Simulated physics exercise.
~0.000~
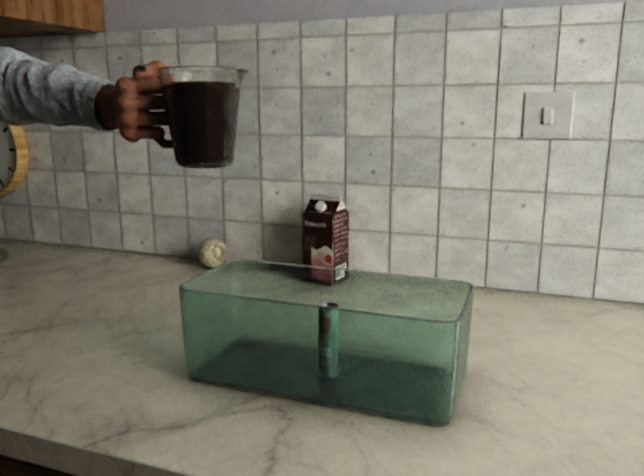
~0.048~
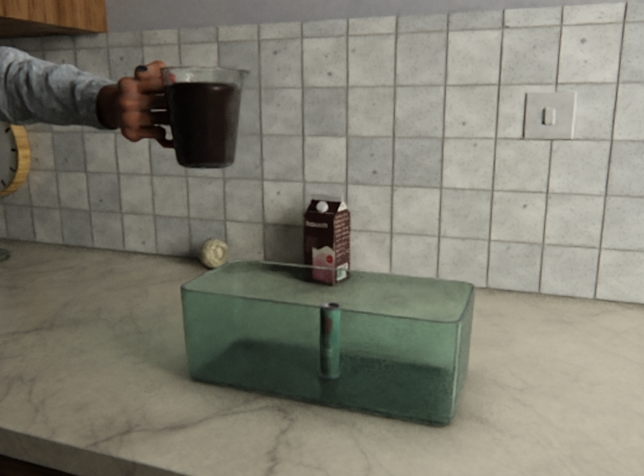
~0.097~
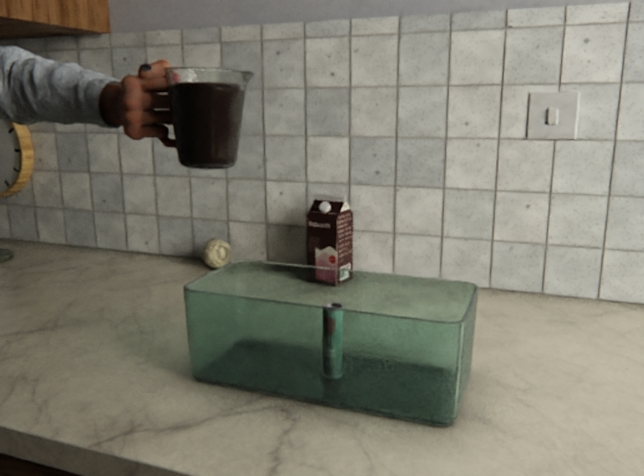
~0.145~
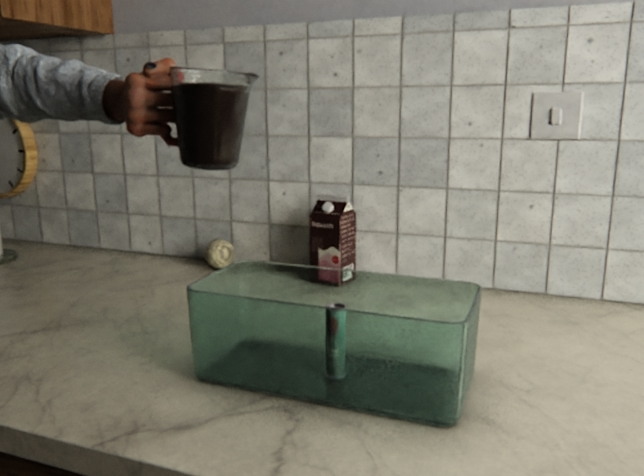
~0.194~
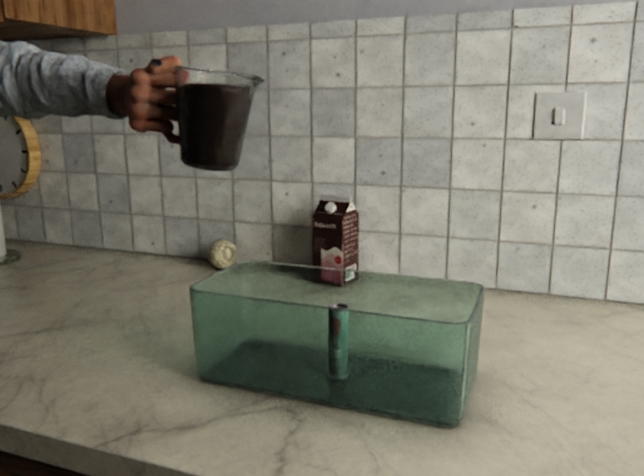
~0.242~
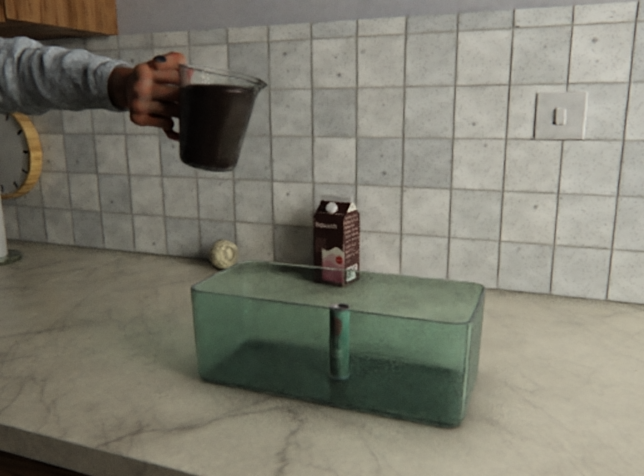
Kitchen counter, a hand holding a jug of dark liquid above a green see-through basin and slowly tilting it rightward.
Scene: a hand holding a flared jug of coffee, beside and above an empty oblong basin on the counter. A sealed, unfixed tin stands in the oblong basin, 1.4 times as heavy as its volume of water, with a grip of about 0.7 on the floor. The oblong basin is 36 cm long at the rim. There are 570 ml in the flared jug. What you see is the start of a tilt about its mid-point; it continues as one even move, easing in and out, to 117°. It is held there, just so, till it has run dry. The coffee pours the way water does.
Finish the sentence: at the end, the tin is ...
Lying on its side.
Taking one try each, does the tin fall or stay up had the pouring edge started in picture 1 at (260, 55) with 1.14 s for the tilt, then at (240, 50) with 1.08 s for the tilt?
Run one: It tumbles. Run two: It tumbles.
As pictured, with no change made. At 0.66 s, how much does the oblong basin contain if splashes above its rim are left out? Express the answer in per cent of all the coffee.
I'd estimate some 4 percent of the liquid.
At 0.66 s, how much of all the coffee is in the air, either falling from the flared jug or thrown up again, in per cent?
Some 24 per cent, I reckon.
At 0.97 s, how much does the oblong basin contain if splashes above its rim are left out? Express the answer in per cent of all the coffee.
Some 62 percent.
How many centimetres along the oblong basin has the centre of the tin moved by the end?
It finishes around 9.0 cm from where it began.
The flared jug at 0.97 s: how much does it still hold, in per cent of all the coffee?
About 12 per cent.
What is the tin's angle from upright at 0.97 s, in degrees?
The tilt comes to near 0°.
Then, 0.66 s in, the tilt is 73° and 72 per cent is still to pour; the tin stands where it began.
Then, 0.97 s in, the tilt is 111° and 12 per cent is still to pour; the tin stands 3 cm from where it began.
Then, 1.29 s in, the tilt is 117° and 0 per cent is still to pour; the tin lies on its side.
Then, 1.64 s in, the tilt is 117° and 0 per cent is still to pour; the tin lies on its side.
Finally, the tin lies on its side.
